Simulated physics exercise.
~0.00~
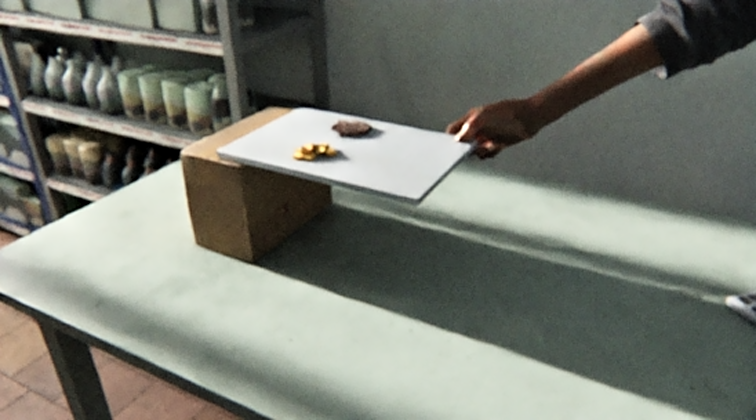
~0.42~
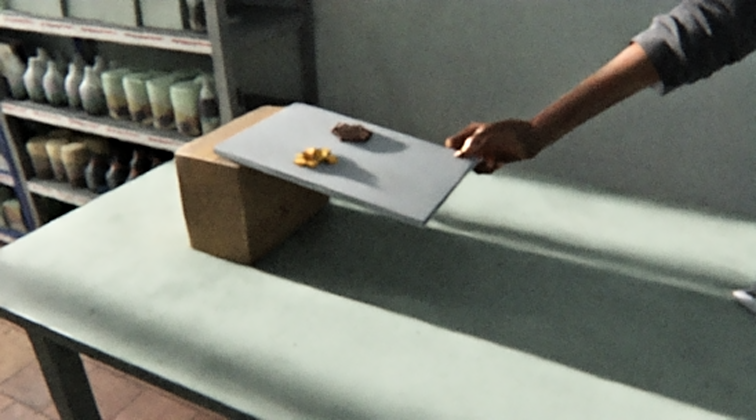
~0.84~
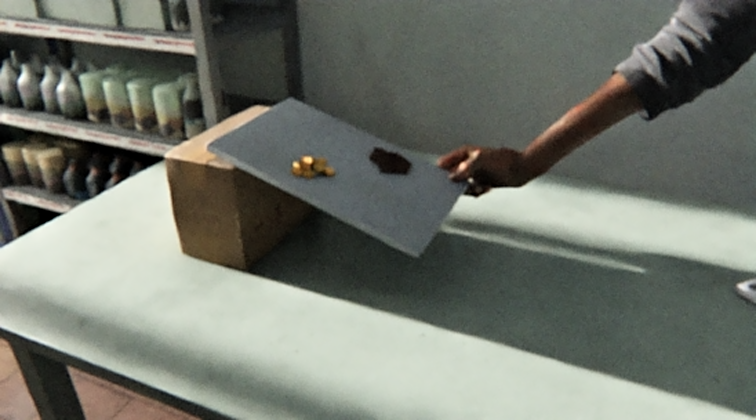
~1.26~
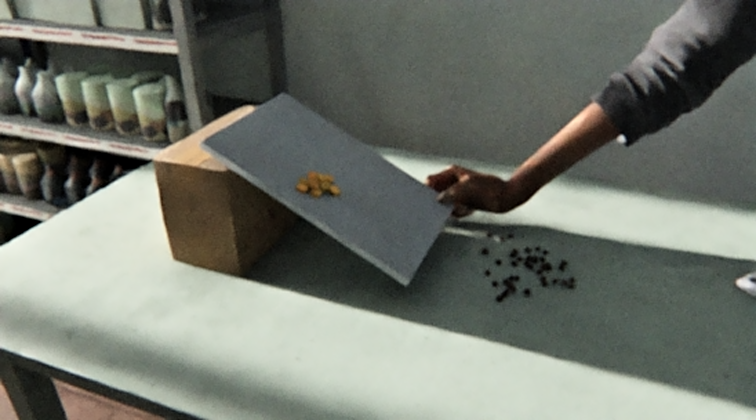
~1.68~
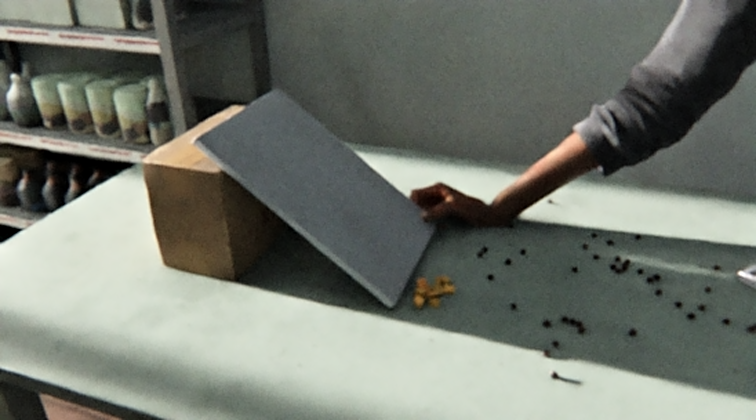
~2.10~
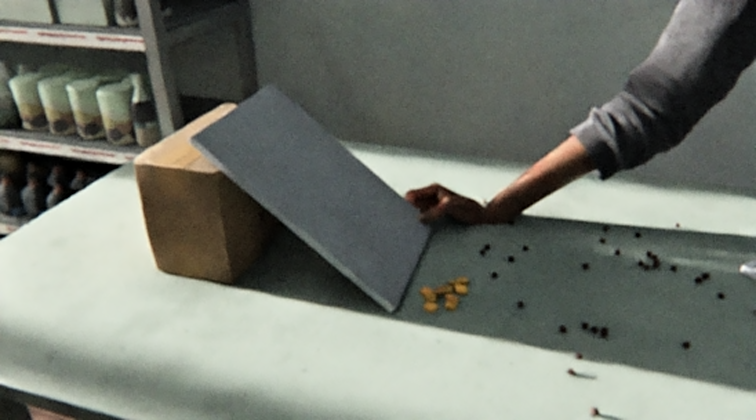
On a pale green table near shelves of vases, a hand lowered one end of a board propped on a box until small dark beads slid off and scattered far to the right, then yellow pieces slipped down and stopped just past its edge.
